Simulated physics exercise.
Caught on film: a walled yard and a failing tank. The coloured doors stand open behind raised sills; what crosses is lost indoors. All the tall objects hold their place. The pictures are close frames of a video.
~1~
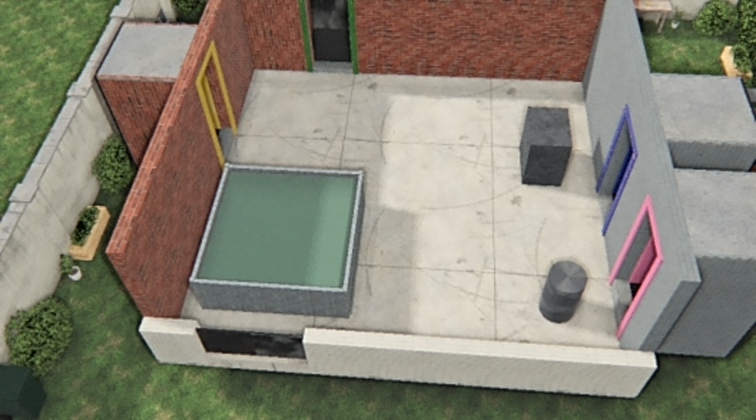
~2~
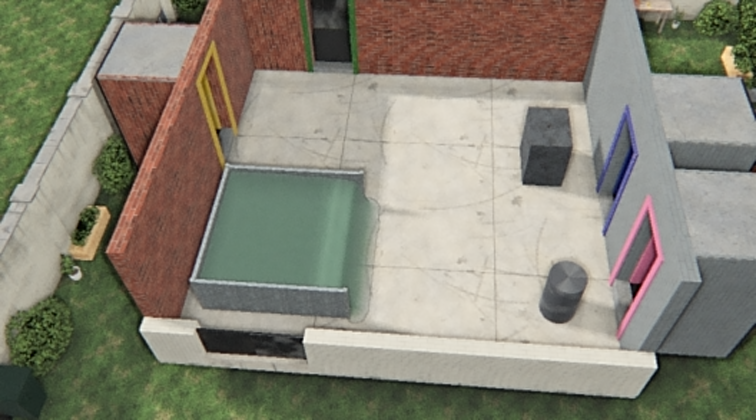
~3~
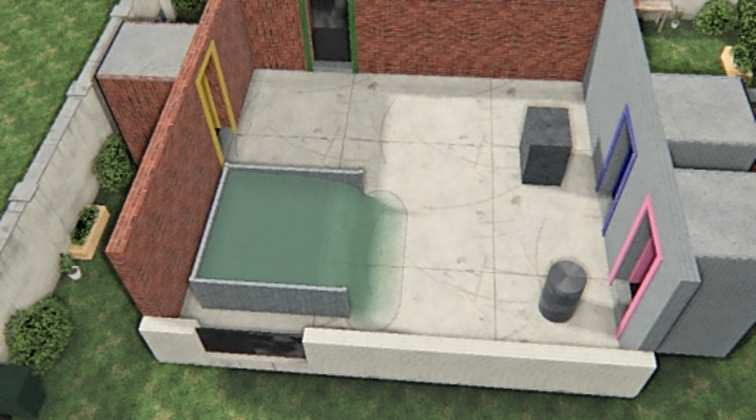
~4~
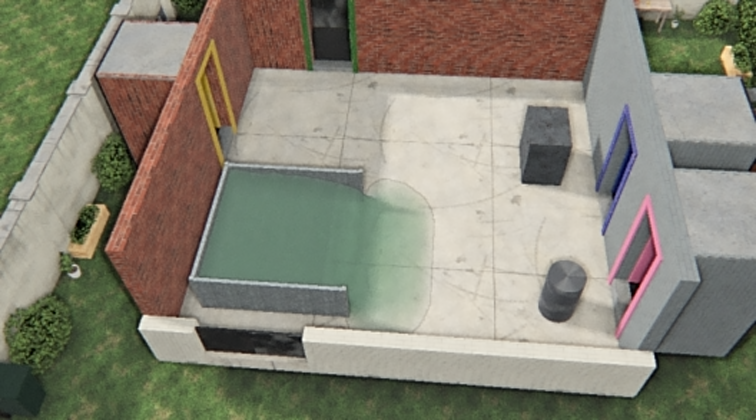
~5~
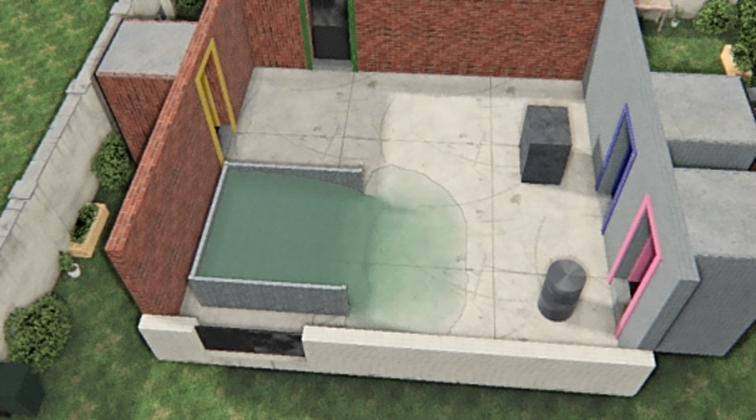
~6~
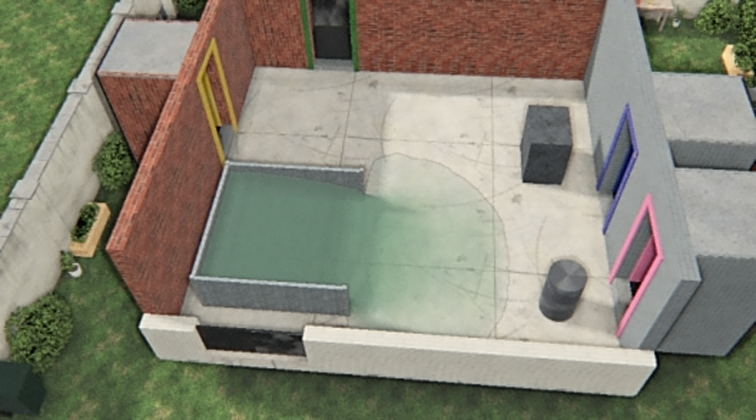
Green water pours out through the open right side of a low grey tank and spreads over the pale floor of a walled yard, seen from a fixed high view. Brick walls stand left and behind, with yellow and green doorframes; blue and pink ones line the grey right wall, near a dark block and barrel. The tank's right side drops away and the rounded sheet widens rightward.
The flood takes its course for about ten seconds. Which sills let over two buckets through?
One by one: The yellow door stays under that; the blue door takes more than that; the green door stays under that; the pink door takes more than that.
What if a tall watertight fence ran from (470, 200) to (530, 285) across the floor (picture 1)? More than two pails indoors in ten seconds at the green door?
The green door stays under.
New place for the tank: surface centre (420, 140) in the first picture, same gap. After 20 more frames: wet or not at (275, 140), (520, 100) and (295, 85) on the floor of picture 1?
One after the other: Clear, awash, dry.
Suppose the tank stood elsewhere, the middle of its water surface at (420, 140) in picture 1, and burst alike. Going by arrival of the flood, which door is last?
I say the yellow one.
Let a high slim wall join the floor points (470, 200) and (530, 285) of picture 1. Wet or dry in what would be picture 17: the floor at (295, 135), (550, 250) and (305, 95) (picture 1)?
In turn: No water, covered, dry.
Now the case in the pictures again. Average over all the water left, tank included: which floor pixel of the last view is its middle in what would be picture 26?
I would point to (469, 247).
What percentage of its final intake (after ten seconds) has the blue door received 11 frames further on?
I make it 15 per cent.
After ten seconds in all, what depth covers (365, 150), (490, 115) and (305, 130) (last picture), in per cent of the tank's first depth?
Roughly 8, 6 and 10 per cent, in turn.
A moment on, water covers 45 % of the floor; the yellow door not reached, the blue door wet at the sill, nothing in, the green door not reached, the pink door wet at the sill, nothing in.
Next, water covers 50 % of the floor; the yellow door not reached, the blue door over two buckets in, the green door not reached, the pink door under two buckets in.
Then, water covers 60 % of the floor; the yellow door not reached, the blue door far over two buckets in, the green door not reached, the pink door over two buckets in.
Later, water covers 80 % of the floor; the yellow door not reached, the blue door far over two buckets in, the green door wet at the sill, nothing in, the pink door far over two buckets in.
In the end, water covers 100 % of the floor; the yellow door wet at the sill, nothing in, the blue door far over two buckets in, the green door wet at the sill, nothing in, the pink door far over two buckets in.
